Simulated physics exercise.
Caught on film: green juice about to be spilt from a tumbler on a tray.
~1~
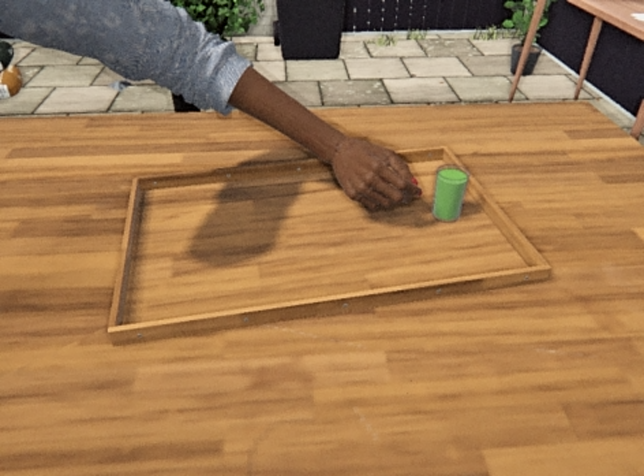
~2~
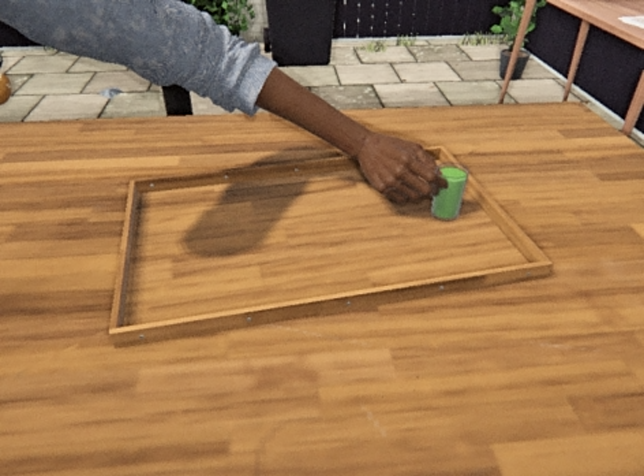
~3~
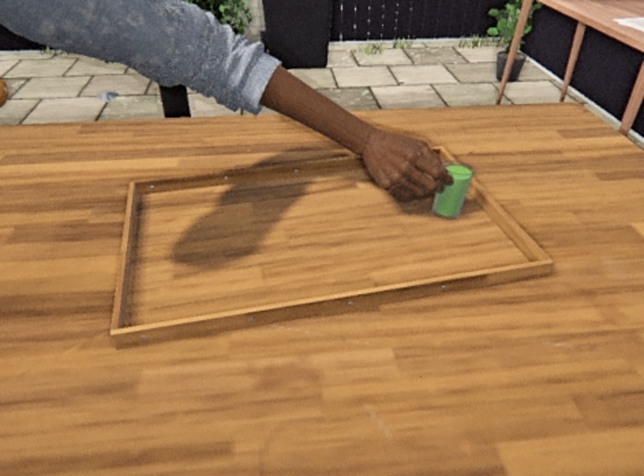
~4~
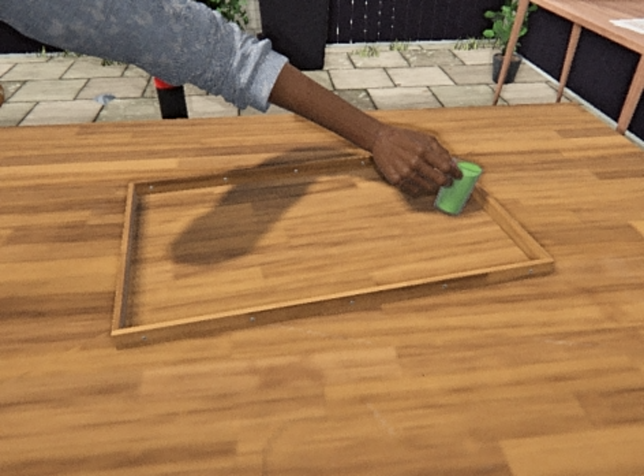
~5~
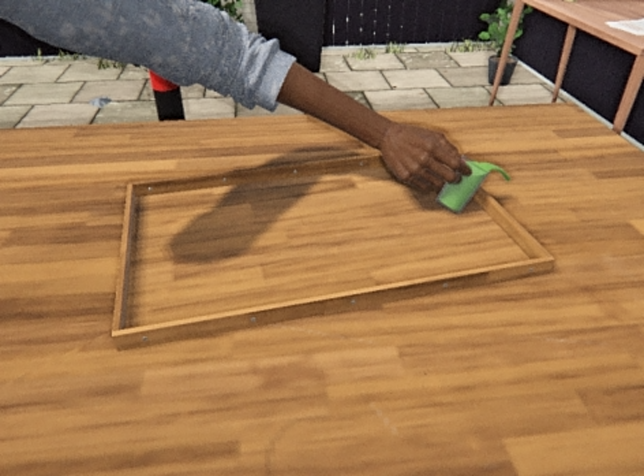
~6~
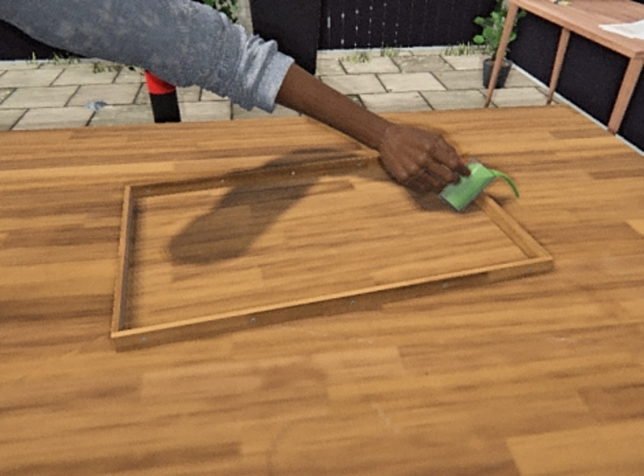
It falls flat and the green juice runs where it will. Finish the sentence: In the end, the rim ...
In the end, the rim lets some out on to the top.
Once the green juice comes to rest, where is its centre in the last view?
In the last view, its middle sits roughly at (593, 178).
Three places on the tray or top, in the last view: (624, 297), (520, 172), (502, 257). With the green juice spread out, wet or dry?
Checking each in turn gives out of the spill, in the spill and out of the spill.
Soon after, the tumbler lies across the rim; the puddle covers about as much as a plate; it is on the top, beyond the rim.
Later, the puddle covers about as much as a tray; it is on the top, beyond the rim.
In the end, the puddle covers about as much as a tray; it is on the top, beyond the rim.
